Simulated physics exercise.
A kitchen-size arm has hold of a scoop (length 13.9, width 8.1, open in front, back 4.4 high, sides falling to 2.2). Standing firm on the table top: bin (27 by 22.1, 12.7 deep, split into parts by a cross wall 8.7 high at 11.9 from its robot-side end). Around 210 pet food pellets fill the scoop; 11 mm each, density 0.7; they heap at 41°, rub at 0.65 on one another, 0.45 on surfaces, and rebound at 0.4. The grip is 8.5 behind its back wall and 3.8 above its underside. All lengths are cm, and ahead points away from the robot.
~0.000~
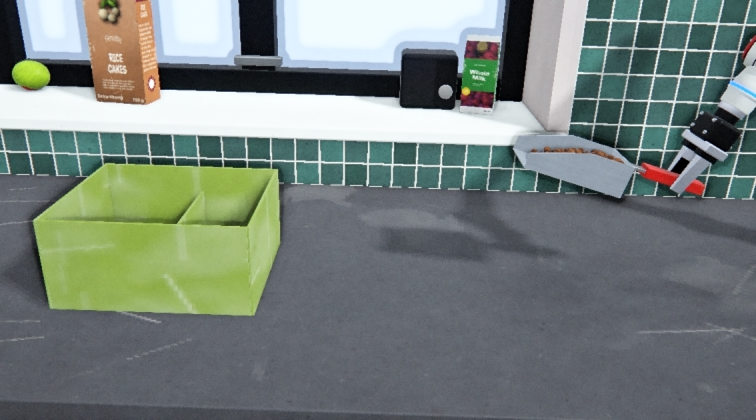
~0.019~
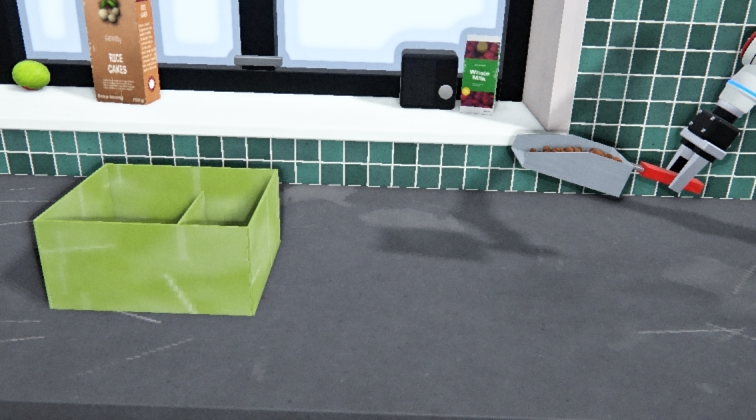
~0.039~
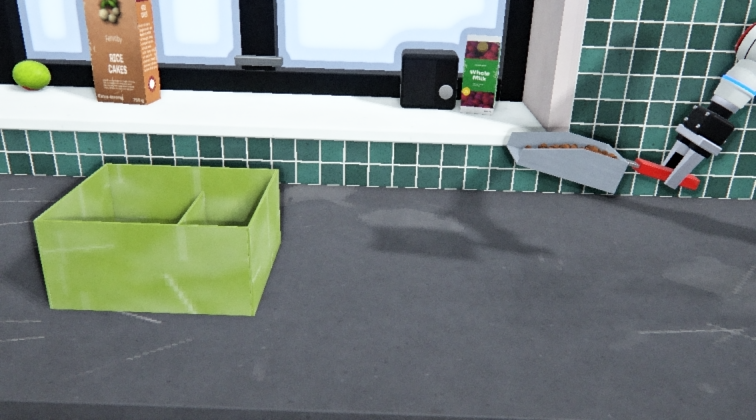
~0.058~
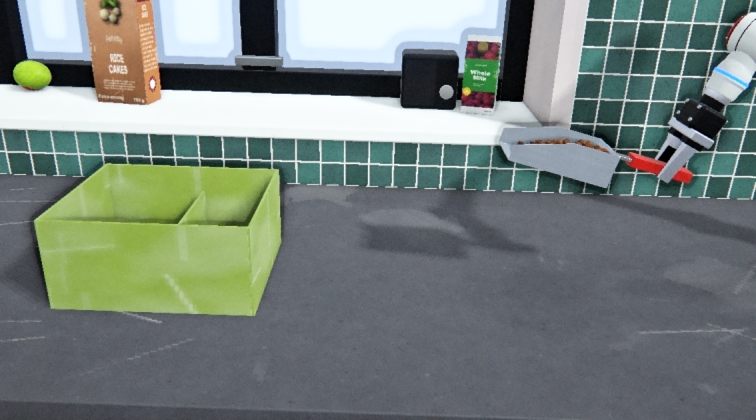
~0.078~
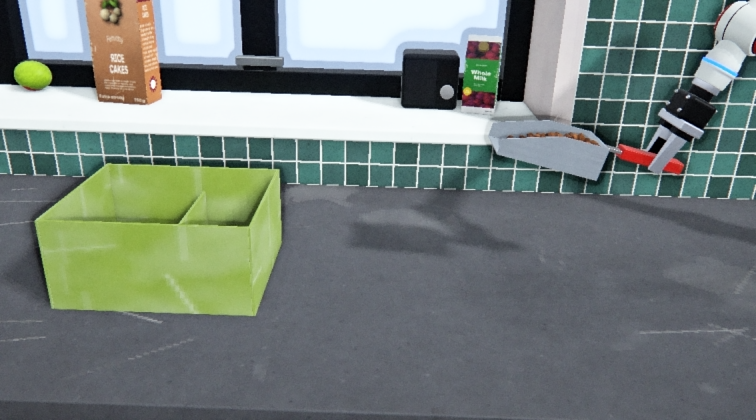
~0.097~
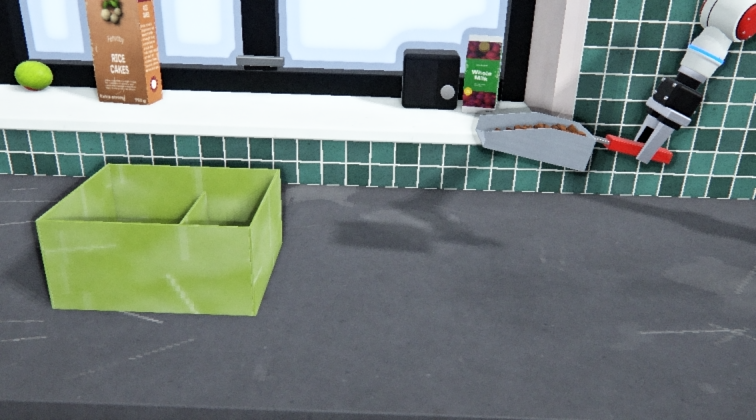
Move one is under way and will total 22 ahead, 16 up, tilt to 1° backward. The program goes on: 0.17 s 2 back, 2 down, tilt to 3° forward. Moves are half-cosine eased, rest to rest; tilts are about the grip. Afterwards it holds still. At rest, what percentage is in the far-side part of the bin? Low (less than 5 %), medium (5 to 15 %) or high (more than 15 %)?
In the far-side part of the bin the share is low, less than 5 %.
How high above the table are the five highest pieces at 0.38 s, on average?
About 30 cm.
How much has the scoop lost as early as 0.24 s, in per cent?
About 0 per cent by then.
After 0.24 s, tilted 2° backward, highest piece 34 above the table; 209 on the scoop.
After 0.38 s, tilted 2° forward, highest piece 31 above the table; 40 on the scoop, 169 in flight or on a rim.
After 0.65 s, tilted 3° forward, highest piece 27 above the table; 111 on the table or floor, 83 in the robot-side part, 3 on the scoop, 12 in flight or on a rim.
After 1.70 s, tilted 3° forward, highest piece 27 above the table; 123 on the table or floor, 83 in the robot-side part, 3 on the scoop.
At rest, 123 on the table or floor, 83 in the robot-side part, 3 on the scoop. That is 0 % in the far-side part of the bin.
